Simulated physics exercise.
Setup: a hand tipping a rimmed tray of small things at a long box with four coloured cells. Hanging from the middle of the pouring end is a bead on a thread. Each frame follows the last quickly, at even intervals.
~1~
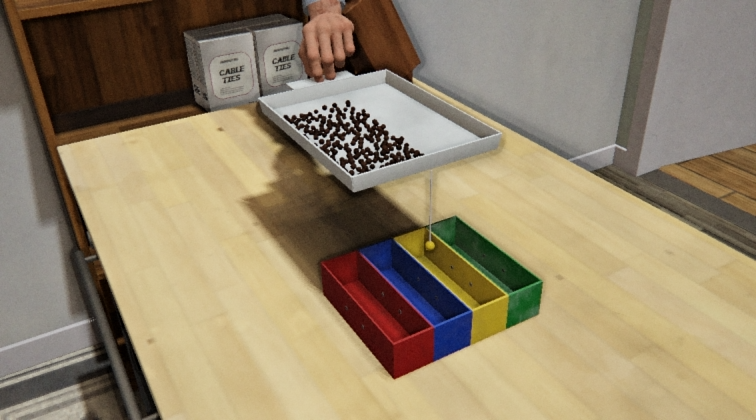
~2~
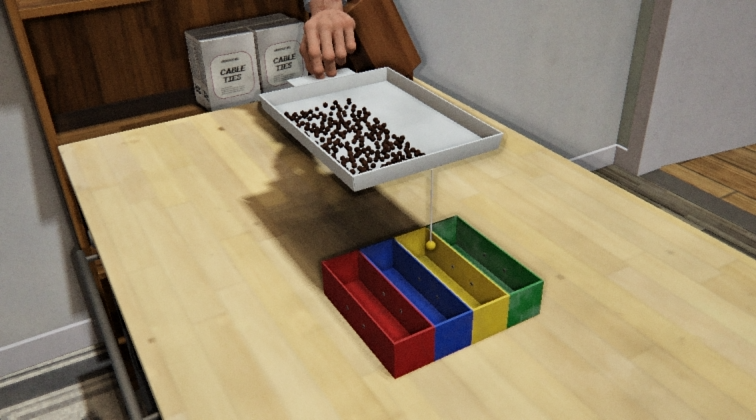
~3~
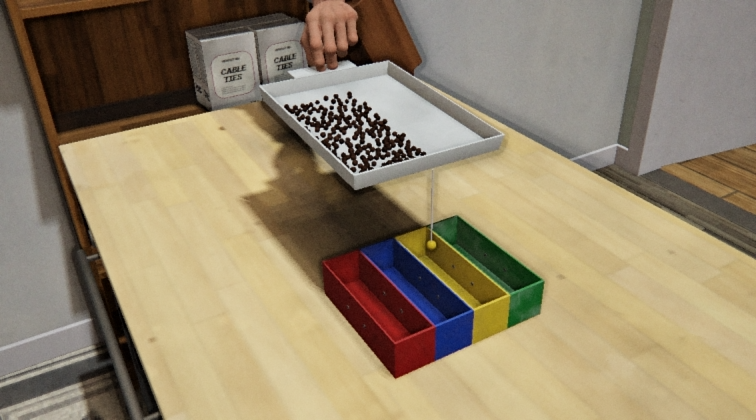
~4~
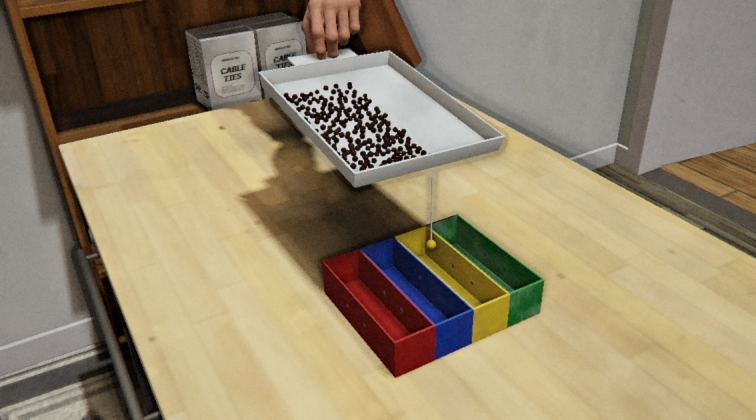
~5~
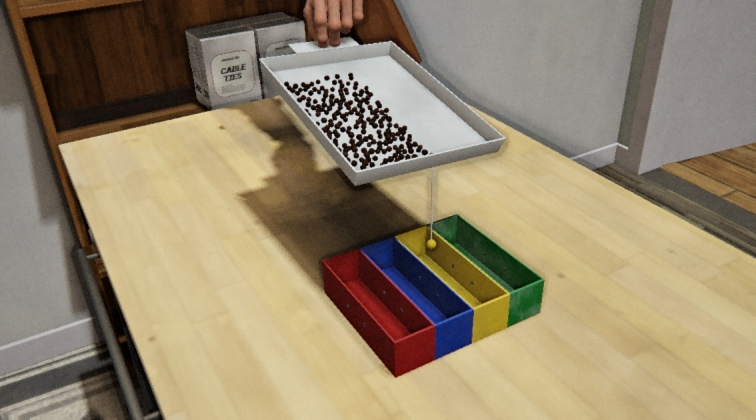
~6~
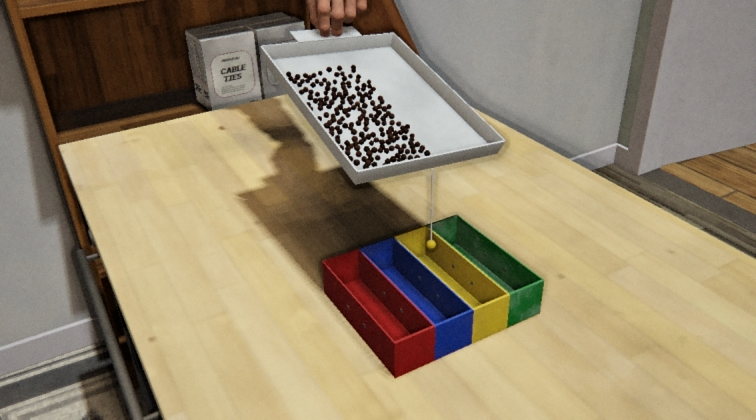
On a wooden table, a hand gradually tilts a tray of small dark berries above coloured cells.
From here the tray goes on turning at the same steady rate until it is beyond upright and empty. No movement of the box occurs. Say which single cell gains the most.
The one that gains the most is the green cell.
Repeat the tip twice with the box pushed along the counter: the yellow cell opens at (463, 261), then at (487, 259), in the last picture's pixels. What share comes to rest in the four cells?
You'd get 90 per cent first and 100 per cent second.
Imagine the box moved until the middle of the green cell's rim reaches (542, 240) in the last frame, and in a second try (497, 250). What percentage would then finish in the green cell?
Close to 0 in a hundred, then close to 60 in a hundred.
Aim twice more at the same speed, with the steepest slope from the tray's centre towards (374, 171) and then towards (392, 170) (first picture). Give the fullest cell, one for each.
First aim: That red cell. Second aim: The red cell.
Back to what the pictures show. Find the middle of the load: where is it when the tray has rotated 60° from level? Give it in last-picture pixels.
Look about (444, 149) in the last picture.
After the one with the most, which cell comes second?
Rank 2: The yellow cell.
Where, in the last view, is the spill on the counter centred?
Approximate centre, last frame: (532, 264).
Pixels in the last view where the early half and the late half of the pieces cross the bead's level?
I'd place the first part at (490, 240) and the rest at (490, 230).
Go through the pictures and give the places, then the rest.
Corners of the pouring end (353, 175) and (498, 133), level; middle of the load (355, 139), allspice berries; bead on its thread (430, 246); red cell (413, 350); blue cell (452, 333); yellow cell (489, 317); green cell (524, 302), in the first picture.
Corners of the pouring end (354, 175) and (499, 133), level; middle of the load (356, 138), in the second picture.
Corners of the pouring end (355, 173) and (501, 134), tipped barely, lowest at the right corner; middle of the load (357, 134), in the third picture.
Corners of the pouring end (356, 171) and (501, 135), tipped a little, lowest at the right corner; middle of the load (357, 128), in the fourth picture.
Corners of the pouring end (358, 170) and (502, 137), tipped a little, lowest at the right corner; middle of the load (358, 122), in the fifth picture.
Corners of the pouring end (359, 169) and (502, 140), tipped clearly, lowest at the right corner; middle of the load (361, 118); red cell (415, 348); blue cell (454, 331); yellow cell (490, 315); green cell (525, 300), in the sixth picture.
Just after the last frame, tray tipped steeply; almost all on the tray; just a few in the green cell; just a few falling or outside the box.
A moment on, tray tipped right over; roughly two thirds on the tray; just a few in the green cell; just a few in the yellow cell; roughly a quarter falling or outside the box.
Further on, tray tipped past a quarter turn; roughly a third in the green cell; about a tenth in the yellow cell; just a few in the red cell; just a few in the blue cell; roughly half falling or outside the box.
When it is over, tray tipped past a quarter turn; roughly a third in the green cell; about a tenth in the yellow cell; just a few in the red cell; just a few in the blue cell; roughly half outside the box.
